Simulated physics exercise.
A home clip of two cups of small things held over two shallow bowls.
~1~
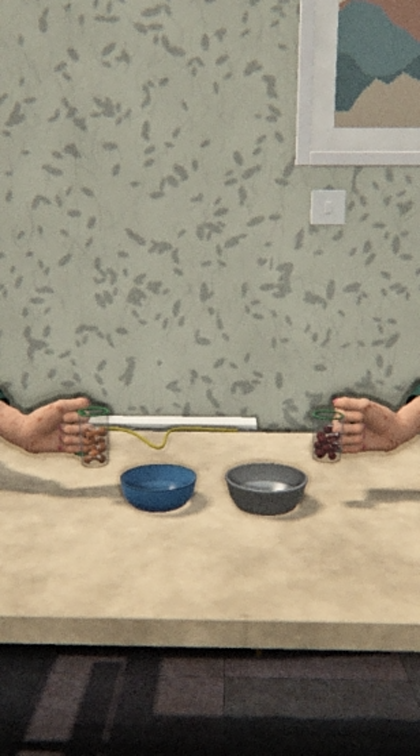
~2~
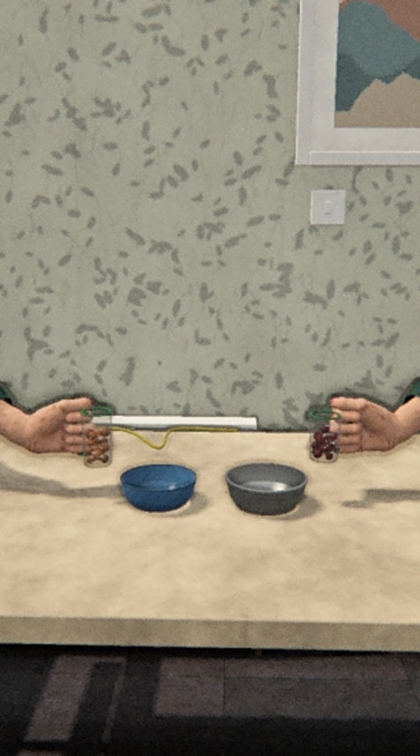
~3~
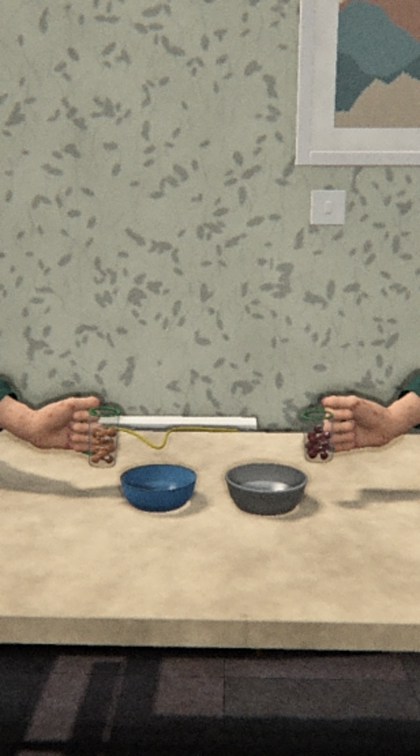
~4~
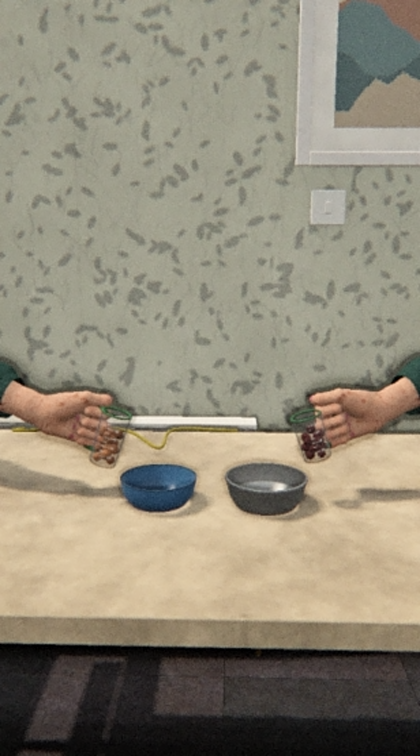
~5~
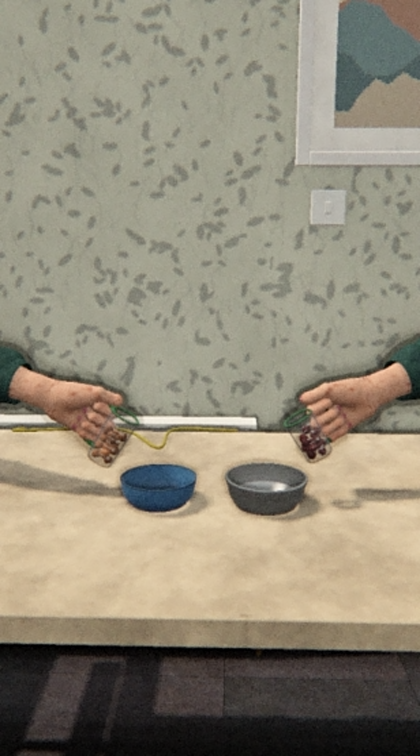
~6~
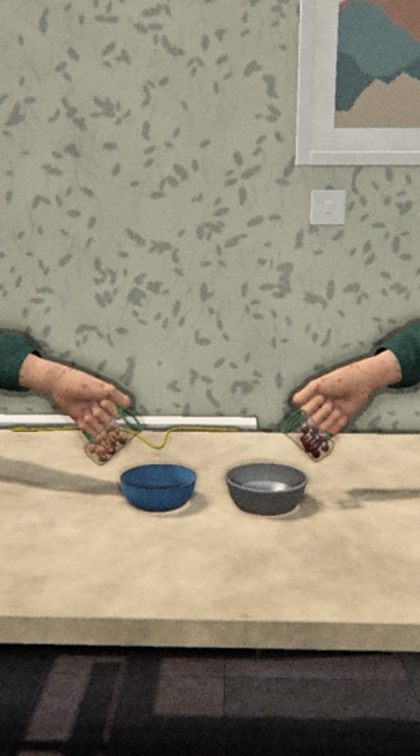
Against a pale green wall with a scattered leaf pattern, a light tabletop is seen from the front by a still camera, with part of a framed picture at upper right. A blue bowl and a grey bowl sit side by side between two hands holding small clear cups, orange-brown hazelnuts left, dark red dried cherries right. Both hands move slightly inward, then steadily tilt the cups toward the bowls.
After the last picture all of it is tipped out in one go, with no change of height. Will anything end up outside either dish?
The left dish takes them without a loss; the right one takes them without a loss.
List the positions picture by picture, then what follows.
Left dish near (155, 493), empty; left cup near (94, 438), holding hazelnuts, just above its dish; right dish near (269, 494), empty; right cup near (328, 437), holding dried cherries, just above its dish, in the first picture.
Left cup near (97, 438), upright; right cup near (325, 437), upright, in the second picture.
Left cup near (103, 438), tipped 4°; right cup near (318, 437), tipped 4°, in the third picture.
Left cup near (110, 438), tipped 17°; right cup near (312, 437), tipped 17°, in the fourth picture.
Left cup near (113, 438), tipped 31°; right cup near (309, 437), tipped 31°, in the fifth picture.
Left dish near (155, 493); left cup near (113, 438), tipped 45°; right dish near (269, 494); right cup near (309, 437), tipped 45°, in the sixth picture.
Then, 0.23 s on from there, left, the whole lot still in the cup; right, the whole lot still in the cup.
Then, 0.53 s on from there, left, the whole lot still in the cup; right, the whole lot still in the cup.
Then, 0.84 s on from there, left, all but a few still in the cup, a little in the dish; right, the whole lot still in the cup.
In the end, left, the whole lot in the dish, none at all outside the dish; right, the whole lot in the dish, none at all outside the dish.
